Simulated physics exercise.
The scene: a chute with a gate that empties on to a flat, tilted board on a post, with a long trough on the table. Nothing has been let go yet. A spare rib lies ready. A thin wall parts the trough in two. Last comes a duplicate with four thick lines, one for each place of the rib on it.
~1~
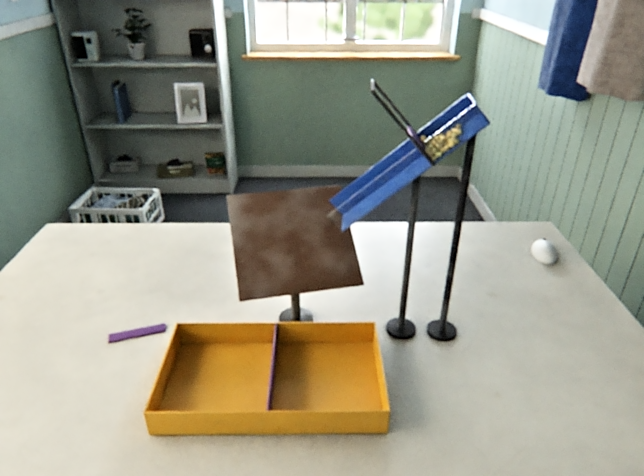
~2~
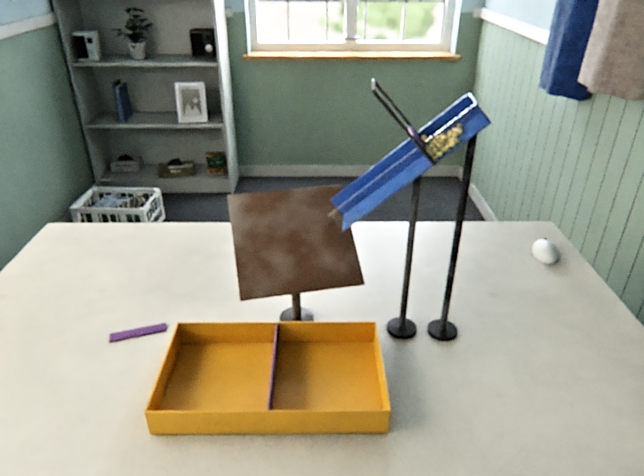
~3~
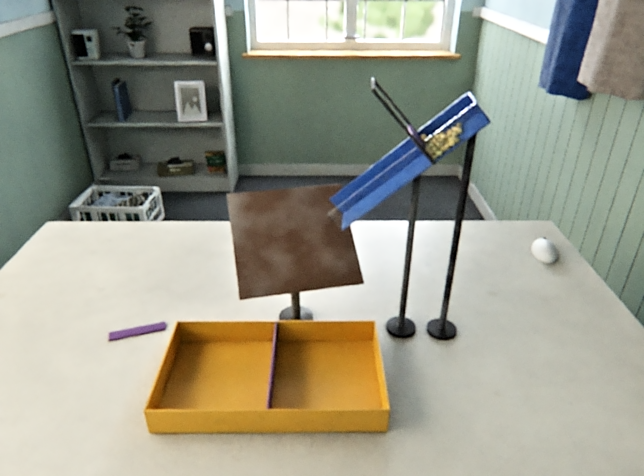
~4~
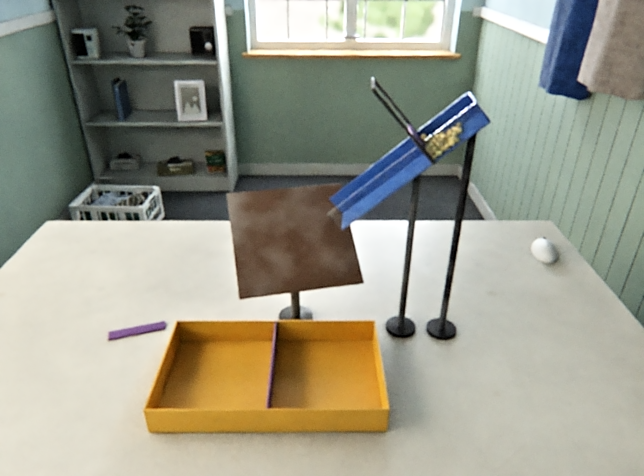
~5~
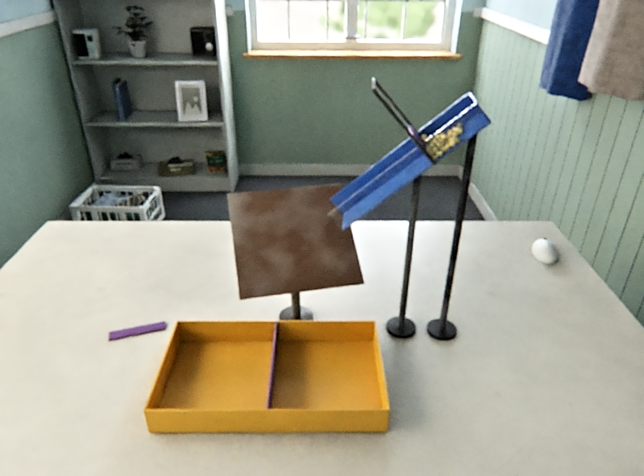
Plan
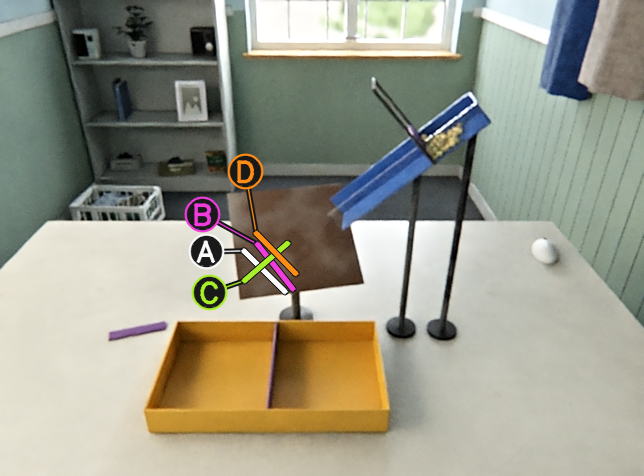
We see a blue chute holding small yellowish pieces behind a closed gate, above a tilted brown board and a divided orange trough on a white table, with a purple strip lying to the left; nothing visibly moves.
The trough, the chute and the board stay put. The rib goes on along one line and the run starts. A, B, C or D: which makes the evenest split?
C is best.
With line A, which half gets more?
The right half.
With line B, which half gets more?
The right half.
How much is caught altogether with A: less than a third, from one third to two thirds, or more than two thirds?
Line A gives more than two thirds.
On the marked copy, line A from (243, 250) to (285, 291); line B from (257, 244) to (292, 288); line C from (287, 243) to (244, 280); line D from (256, 233) to (295, 273).
For line A, of what is caught, a stray few in the left half, nearly all in the right.
For line B, of what is caught, a stray few in the left half, nearly all in the right.
For line C, of what is caught, about half in the left half, about half in the right.
For line D, of what is caught, a stray few in the left half, nearly all in the right.
